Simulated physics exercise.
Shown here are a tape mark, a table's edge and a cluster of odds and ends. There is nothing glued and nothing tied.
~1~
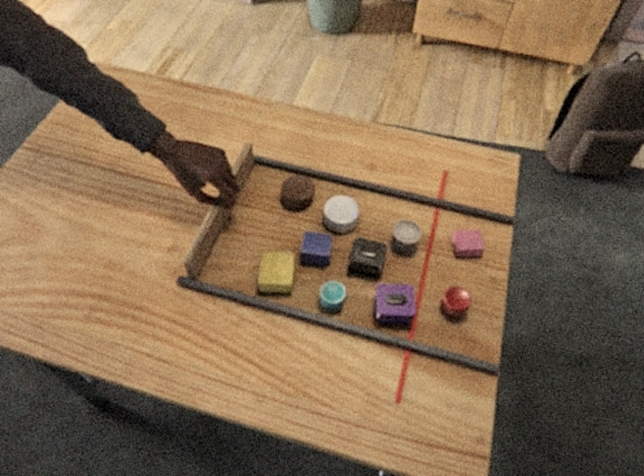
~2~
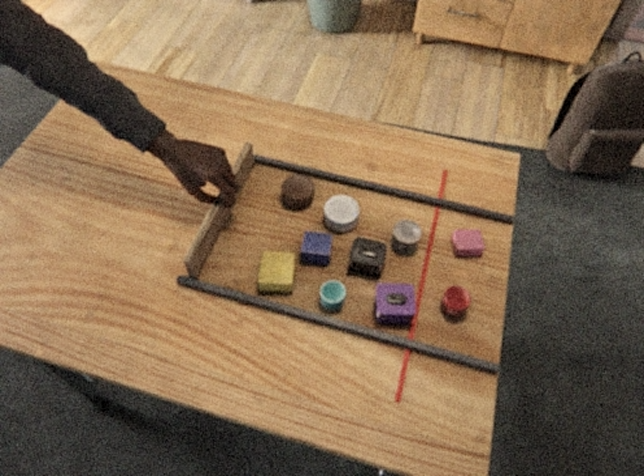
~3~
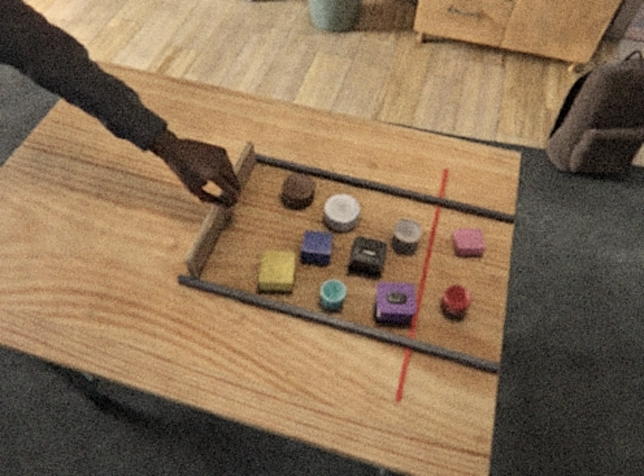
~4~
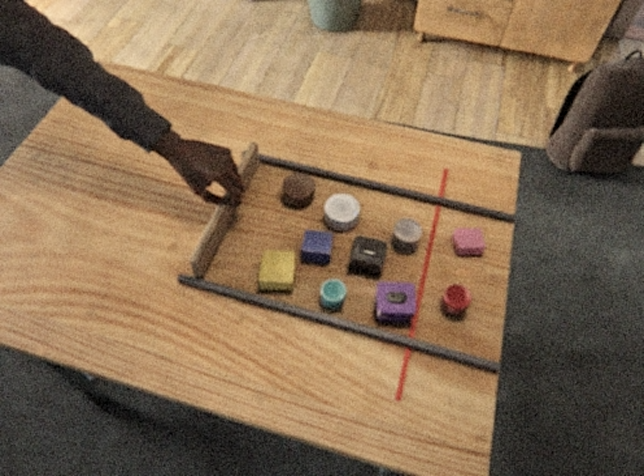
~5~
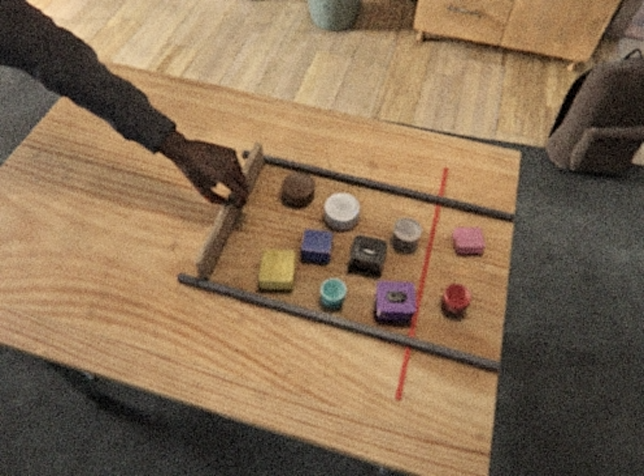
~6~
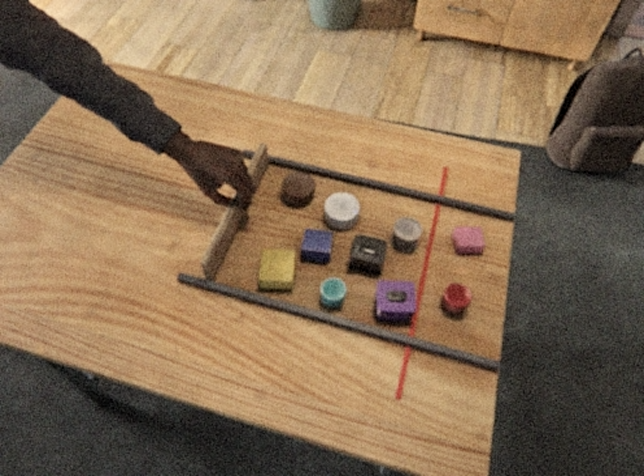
In this clip, a hand slides a wooden board a short way right between two dark rails on a wooden table, toward a cluster of small colourful blocks and tubs near a red tape line, which stay essentially still.
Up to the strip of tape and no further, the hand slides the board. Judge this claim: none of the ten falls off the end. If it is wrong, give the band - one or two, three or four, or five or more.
Most likely the sweep will knock nothing off.
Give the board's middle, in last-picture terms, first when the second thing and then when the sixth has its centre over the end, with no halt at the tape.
First at (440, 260), next at (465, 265).
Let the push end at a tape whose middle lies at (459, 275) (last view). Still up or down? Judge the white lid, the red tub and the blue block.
In order, the white lid keeps its spot, then the red tub goes off the edge, then the blue block keeps its spot.
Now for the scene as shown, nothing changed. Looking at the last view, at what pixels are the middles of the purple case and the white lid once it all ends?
The purple case finishes at (490, 319); the white lid finishes at (447, 252).
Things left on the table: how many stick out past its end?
It would come to 2.
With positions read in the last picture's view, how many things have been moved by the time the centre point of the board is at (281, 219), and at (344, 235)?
The first number is 2, the next one 8.
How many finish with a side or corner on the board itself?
That comes to 4.
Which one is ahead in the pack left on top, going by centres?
Nearest at the end: The red tub.
A little later, none off yet; pink block at rest near (468, 240); red tub at rest near (456, 299); purple case at rest near (395, 301).
Next, none off yet; pink block at rest near (468, 240); red tub at rest near (456, 299); purple case shifted a little near (406, 302).
Later still, none off yet; pink block at rest near (469, 240); red tub shifted about its own width near (483, 297); purple case shifted well along near (458, 310).
When it is over, the number that fall off is zero.
